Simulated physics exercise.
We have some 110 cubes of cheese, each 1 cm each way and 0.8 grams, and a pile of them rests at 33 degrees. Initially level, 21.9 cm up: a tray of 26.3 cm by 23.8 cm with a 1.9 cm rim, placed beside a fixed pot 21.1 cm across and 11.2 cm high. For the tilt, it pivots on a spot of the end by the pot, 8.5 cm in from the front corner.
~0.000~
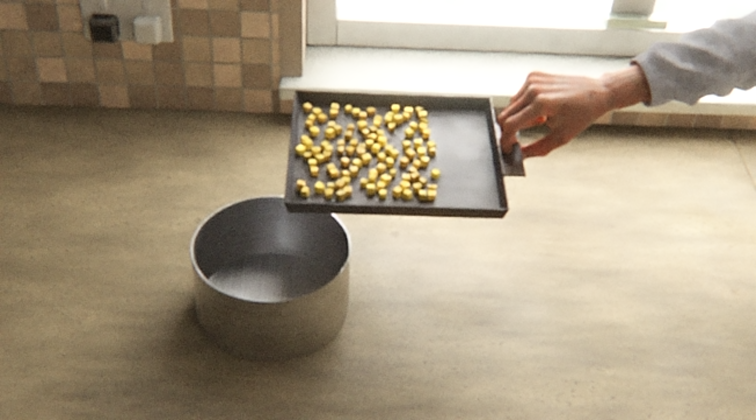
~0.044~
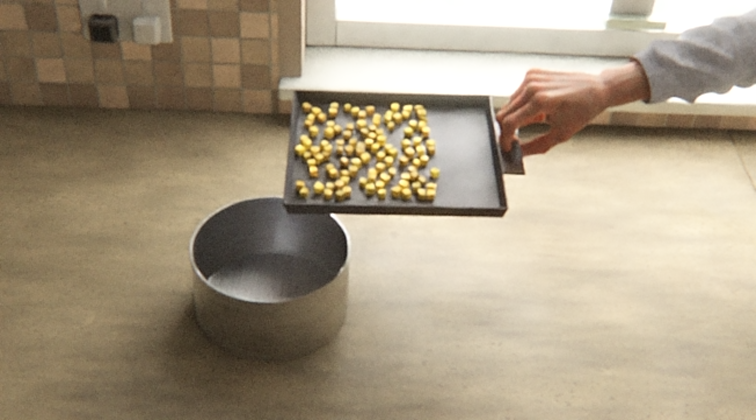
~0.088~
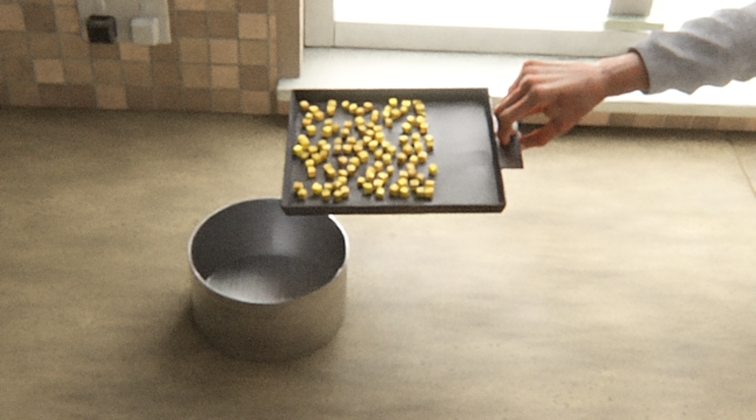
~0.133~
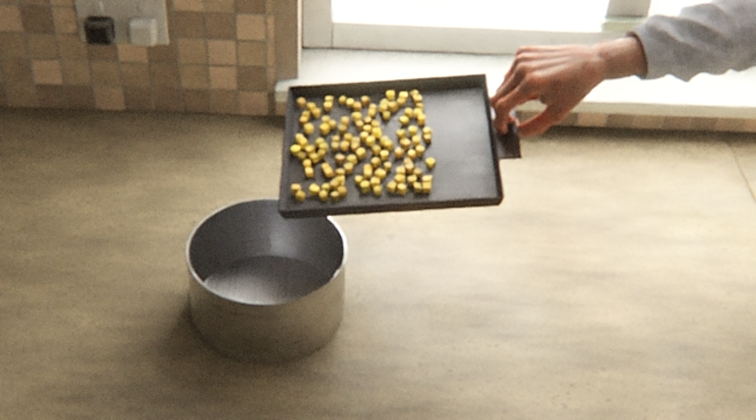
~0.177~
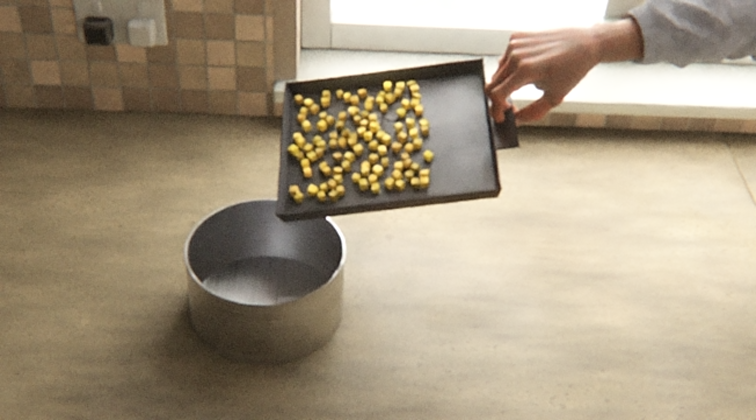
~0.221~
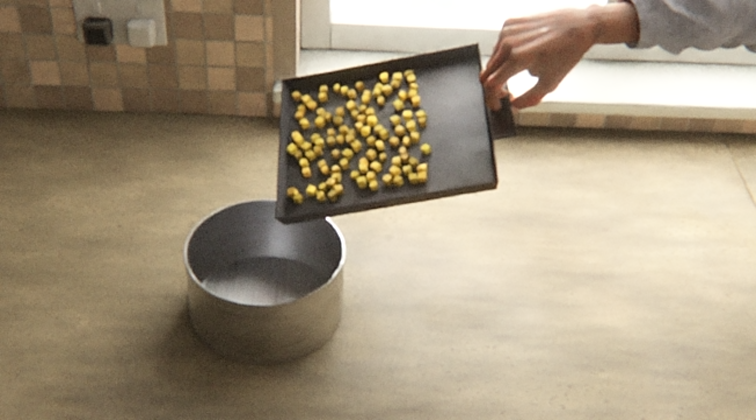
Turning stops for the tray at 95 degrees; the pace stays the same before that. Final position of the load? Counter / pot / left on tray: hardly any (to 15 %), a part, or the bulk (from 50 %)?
Counter = hardly any, pot = the bulk, tray = hardly any.
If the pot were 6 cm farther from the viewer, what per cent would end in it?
About 25 %.
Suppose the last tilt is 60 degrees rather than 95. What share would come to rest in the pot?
In that case, near 55 percent.
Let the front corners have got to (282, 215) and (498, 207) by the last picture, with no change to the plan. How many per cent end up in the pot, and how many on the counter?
Pot: 60, counter: 35.
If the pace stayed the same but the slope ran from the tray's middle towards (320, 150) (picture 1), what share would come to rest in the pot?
Roughly 50 % of the pieces.
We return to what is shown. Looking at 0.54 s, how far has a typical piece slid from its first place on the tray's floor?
Around 5 centimetres.
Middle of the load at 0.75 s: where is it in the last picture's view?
Around (275, 215).
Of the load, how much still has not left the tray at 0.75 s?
55 %, give or take.
After 0.54 s, tilt 56 degrees; the tray holds 100 %, the pot 0 %.
Then, at 0.75 s, tilt 81 degrees; the tray holds 55 %, the pot 10 %.
After 1.08 s, tilt 95 degrees; the tray holds 5 %, the pot 90 %.
At rest (2.0 s), counter 5 %, pot 95 %, tray 0 %.
